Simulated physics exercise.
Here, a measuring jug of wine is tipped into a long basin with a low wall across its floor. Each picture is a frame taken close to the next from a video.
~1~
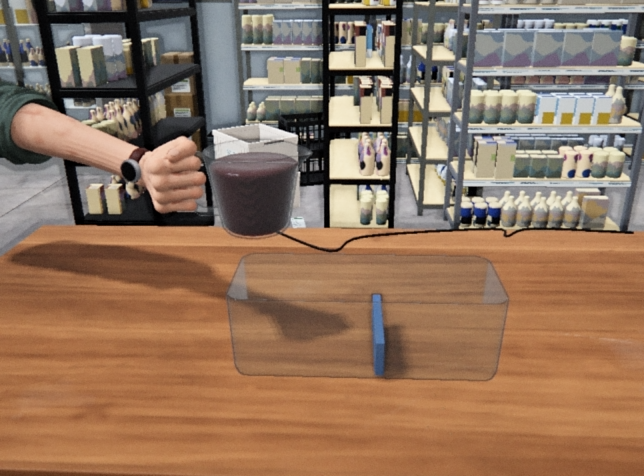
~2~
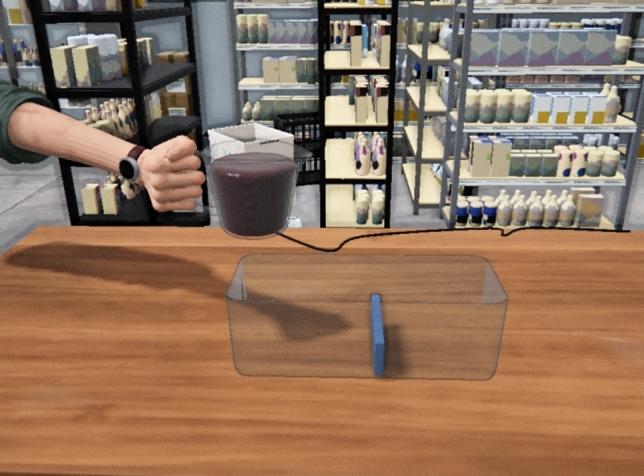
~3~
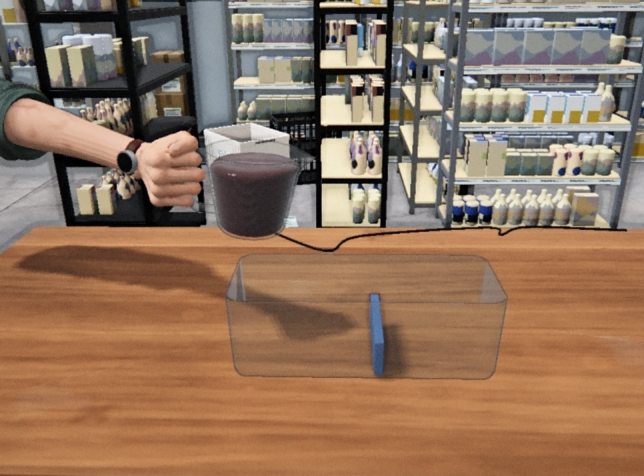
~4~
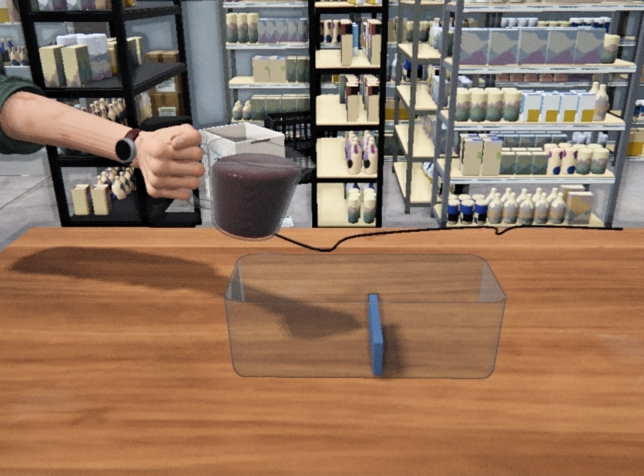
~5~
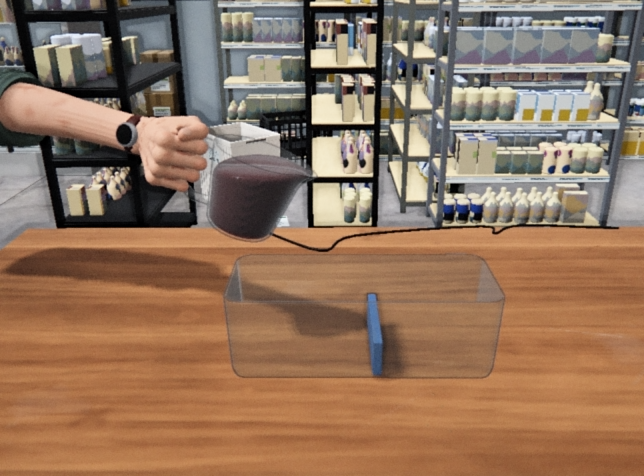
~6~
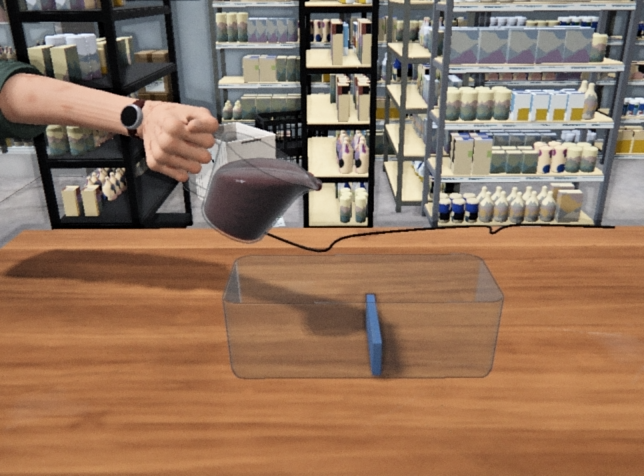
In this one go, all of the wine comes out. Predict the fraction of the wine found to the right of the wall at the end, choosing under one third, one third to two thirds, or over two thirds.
Stays short of a third.
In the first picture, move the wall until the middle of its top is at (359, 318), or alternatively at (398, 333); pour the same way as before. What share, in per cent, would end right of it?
The first placement gives around 30 percent, the second 15 percent.
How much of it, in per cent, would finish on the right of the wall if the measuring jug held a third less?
About 5 in a hundred.
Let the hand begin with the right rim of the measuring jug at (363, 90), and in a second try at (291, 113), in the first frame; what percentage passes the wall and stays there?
Roughly 90 % and 5 %.
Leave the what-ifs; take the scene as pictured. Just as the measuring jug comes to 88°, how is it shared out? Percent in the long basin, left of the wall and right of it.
Left 25 %, right 5 %.
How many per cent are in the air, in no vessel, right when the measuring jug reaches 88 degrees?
It comes to 25 per cent or so.
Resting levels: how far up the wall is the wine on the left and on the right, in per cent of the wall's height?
About 50 left, about 0 right.
A moment on, the measuring jug is tipped on its side and 46 per cent is still to pour, 27 is left of the wall and 3 right of it.
Next, the measuring jug is tipped right over and 7 per cent is still to pour, 80 is left of the wall and 3 right of it.
Then the measuring jug is tipped right over and 0 per cent is still to pour, 91 is left of the wall and 5 right of it.
Later the measuring jug is tipped right over and 0 per cent is still to pour, 91 is left of the wall and 6 right of it.
In the end 91 per cent lies left of the wall, 6 right of it and 3 outside.
